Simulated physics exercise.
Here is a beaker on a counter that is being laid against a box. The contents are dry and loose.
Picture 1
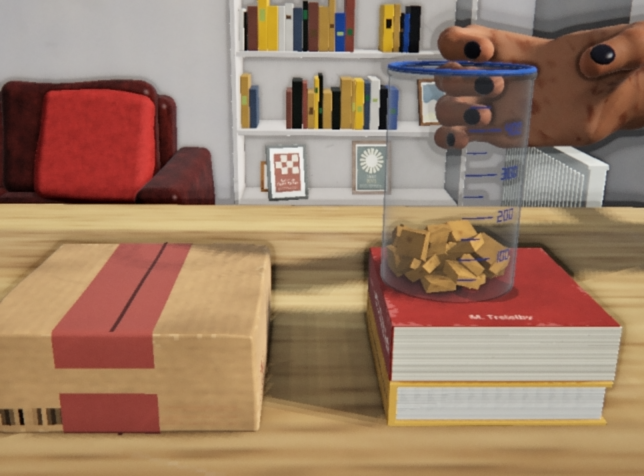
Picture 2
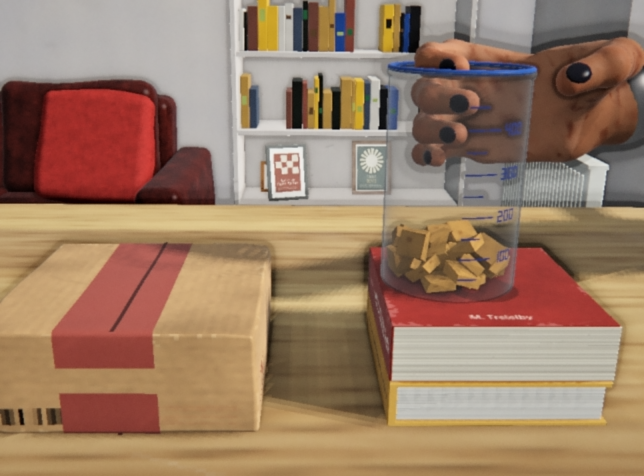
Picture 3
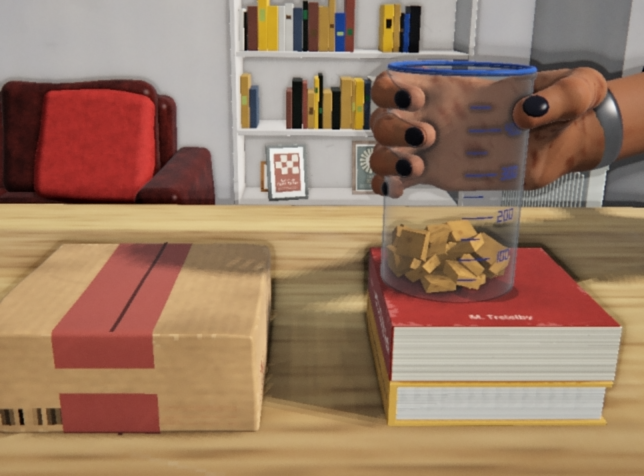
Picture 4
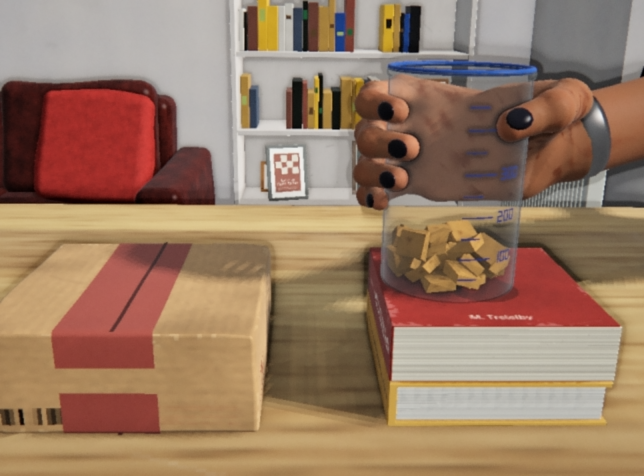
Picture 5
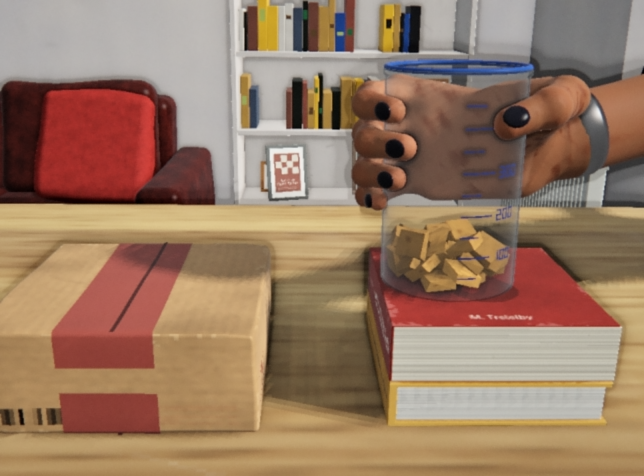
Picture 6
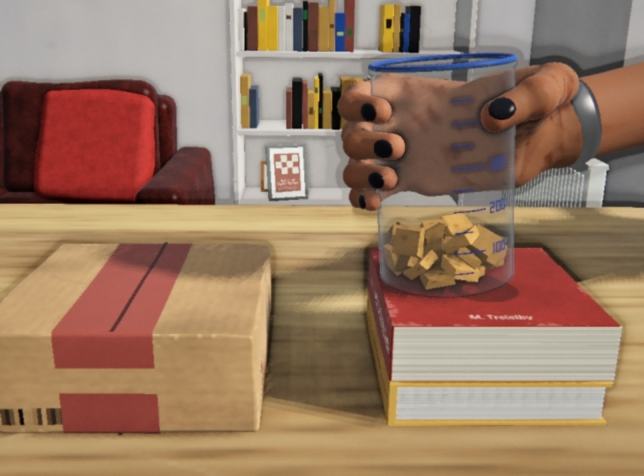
Hand with dark nails reaching in from the right, gripping a clear beaker of cereal squares on books and tilting it slightly left.
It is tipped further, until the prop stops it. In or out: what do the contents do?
What is in the beaker stays inside.
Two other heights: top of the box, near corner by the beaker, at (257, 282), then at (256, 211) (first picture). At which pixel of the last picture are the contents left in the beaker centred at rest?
First near (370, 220), then near (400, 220).
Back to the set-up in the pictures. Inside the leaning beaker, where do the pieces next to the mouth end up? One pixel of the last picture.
Roughly at (285, 255).
Then, 0.75 s on from there, the beaker leans 46°; everything is still inside.
Then, 1.41 s on from there, the beaker leans 82°; everything is still inside.
Then, 1.97 s on from there, the beaker rests on the box at 90°; everything is still inside.
In the end, the beaker rests on the box at 90°; everything is still inside.
